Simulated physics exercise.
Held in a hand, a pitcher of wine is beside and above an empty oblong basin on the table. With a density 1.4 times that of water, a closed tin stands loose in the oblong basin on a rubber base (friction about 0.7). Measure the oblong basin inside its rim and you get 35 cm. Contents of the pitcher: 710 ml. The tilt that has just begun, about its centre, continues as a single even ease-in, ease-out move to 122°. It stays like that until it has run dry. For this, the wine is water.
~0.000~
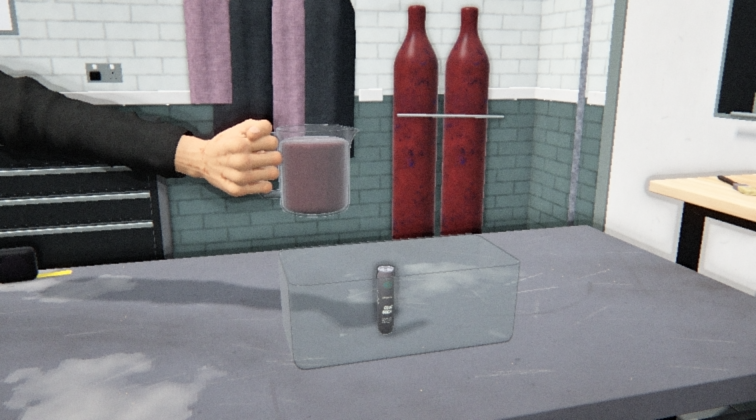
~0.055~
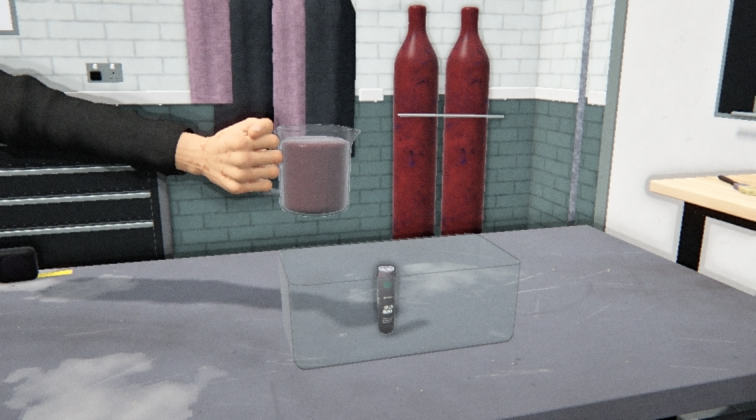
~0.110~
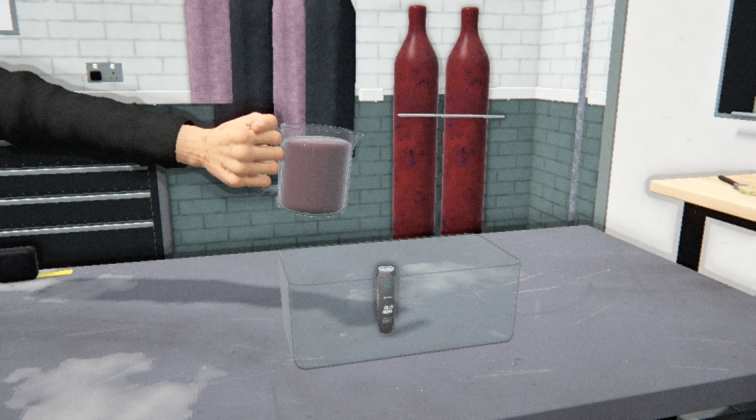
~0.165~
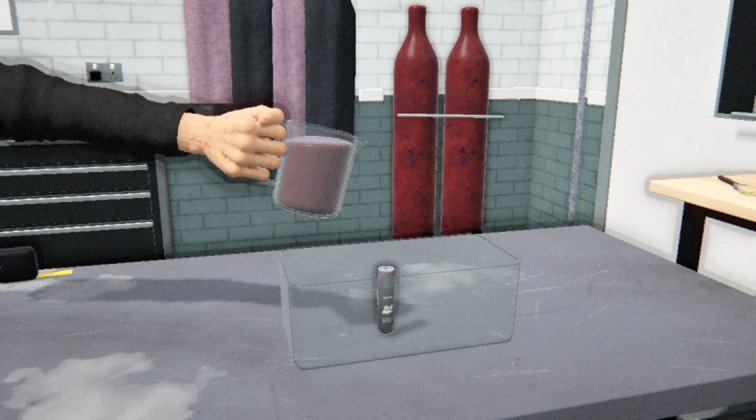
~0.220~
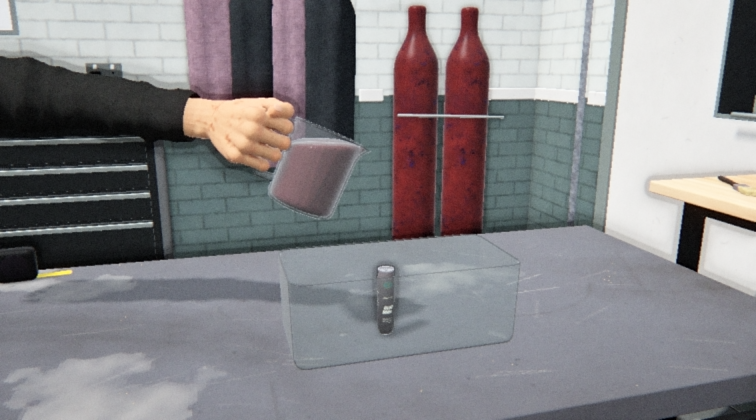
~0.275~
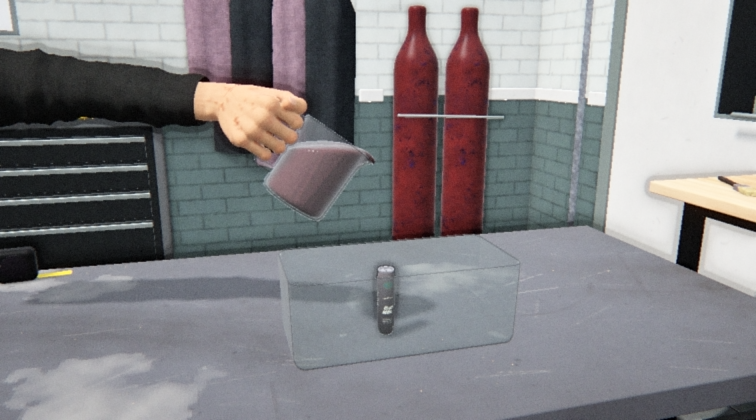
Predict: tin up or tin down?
It will be floored.
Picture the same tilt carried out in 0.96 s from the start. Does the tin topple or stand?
So the tin will tip over.
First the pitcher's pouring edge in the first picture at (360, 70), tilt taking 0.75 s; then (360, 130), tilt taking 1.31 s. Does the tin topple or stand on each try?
In the first try it remains standing; in the second it comes down.
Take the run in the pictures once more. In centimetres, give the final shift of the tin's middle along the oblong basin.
The tin's middle ends up about 8.5 cm along the basin.
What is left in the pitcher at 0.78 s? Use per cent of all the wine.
Around 5 percent of it.
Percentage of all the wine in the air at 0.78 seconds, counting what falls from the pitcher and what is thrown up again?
Airborne share: Near 8 %.
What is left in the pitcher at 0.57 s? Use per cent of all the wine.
Close to 48 percent of the liquid remains at that time.
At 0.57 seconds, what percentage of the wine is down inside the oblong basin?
Some 24 per cent.
Then, 0.57 s in, the tilt is 105° and 48 per cent is still to pour; the tin stands where it began.
Then, 0.78 s in, the tilt is 122° and 5 per cent is still to pour; the tin stands where it began.
Then, 1.01 s in, the tilt is 122° and 0 per cent is still to pour; the tin leans 17°.
Then, 1.25 s in, the tilt is 122° and 0 per cent is still to pour; the tin lies on its side.
Finally, the tin lies on its side.
